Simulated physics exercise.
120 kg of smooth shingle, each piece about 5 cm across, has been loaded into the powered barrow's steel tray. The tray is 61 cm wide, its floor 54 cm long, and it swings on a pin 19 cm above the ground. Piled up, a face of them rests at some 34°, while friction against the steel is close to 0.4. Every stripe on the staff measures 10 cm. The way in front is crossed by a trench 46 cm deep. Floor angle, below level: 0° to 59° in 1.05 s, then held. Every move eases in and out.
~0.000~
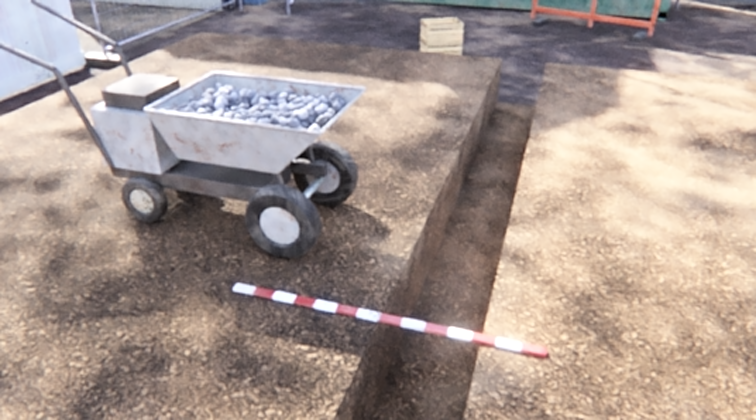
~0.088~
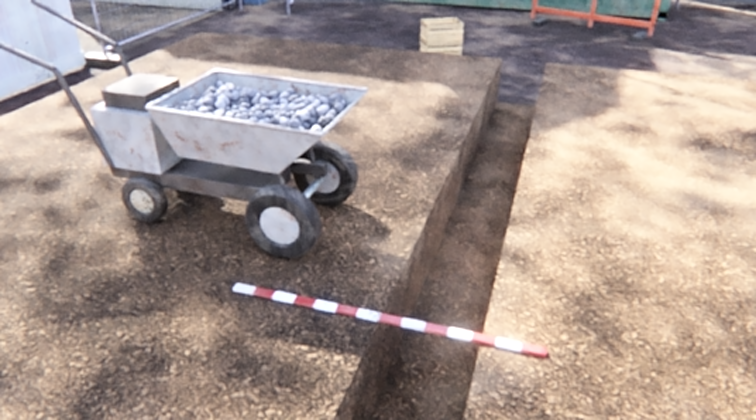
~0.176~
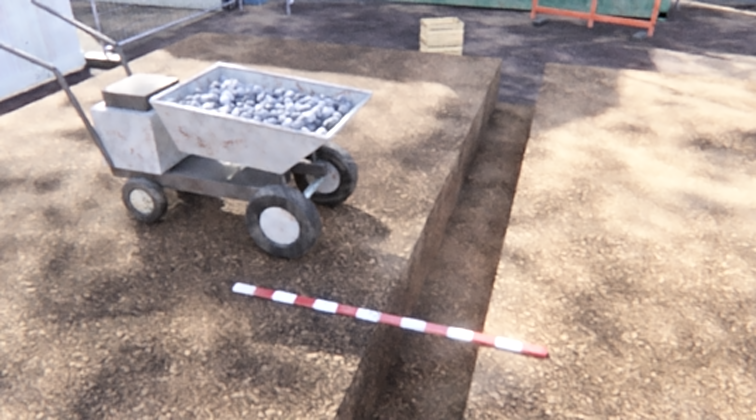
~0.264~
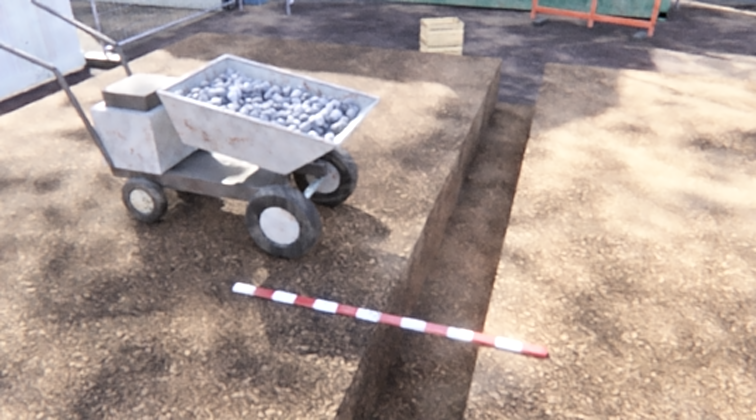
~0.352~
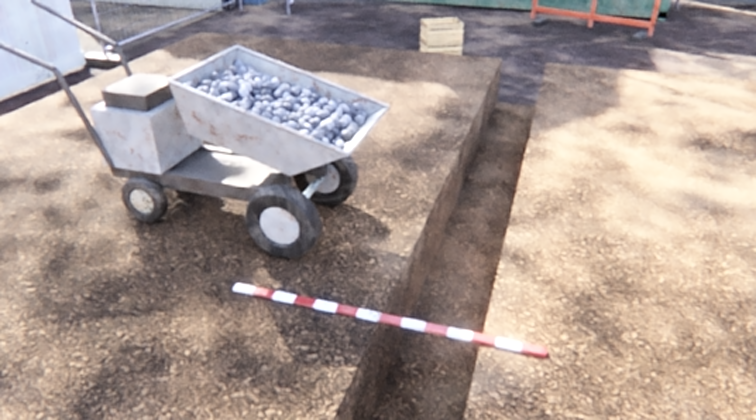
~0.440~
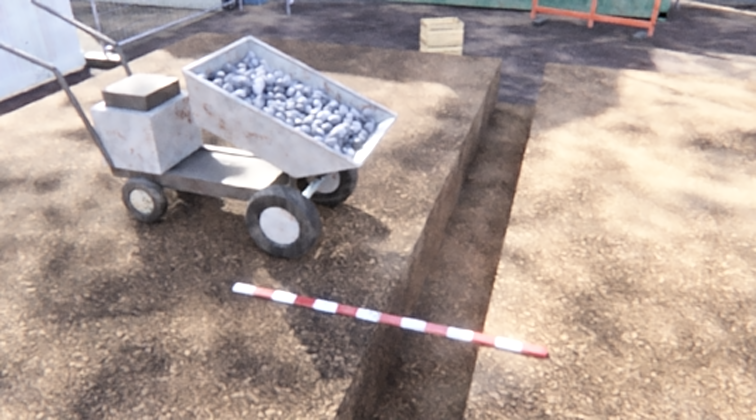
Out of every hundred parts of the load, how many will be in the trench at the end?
Close to 99 in every hundred.
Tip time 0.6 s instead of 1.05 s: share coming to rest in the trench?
Then some 95 per cent would.
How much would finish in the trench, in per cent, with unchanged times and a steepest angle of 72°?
Then about 100 per cent.
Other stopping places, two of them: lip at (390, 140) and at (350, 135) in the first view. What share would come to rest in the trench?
50 %, then 85 %.
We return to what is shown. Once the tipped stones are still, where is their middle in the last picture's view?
The tipped stones centre close to (456, 313).
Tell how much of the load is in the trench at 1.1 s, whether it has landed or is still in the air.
Roughly 30% by that time.
After 0.8 s the floor is at 50°; 100 % in the tray; the foremost stones are at (393, 186).
After 1.1 s the floor is at 59°; 70 % in the tray, 1 % short of the trench, 29 % in the trench; the foremost stones are at (466, 291).
After 1.5 s the floor is at 59°; 29 % in the tray, 1 % short of the trench, 69 % in the trench, 1 % past the trench; the foremost stones are at (538, 256).
After 3.5 s the floor is at 59°; 0 % in the tray, 99 % in the trench, 1 % past the trench; the foremost stones are at (606, 260).
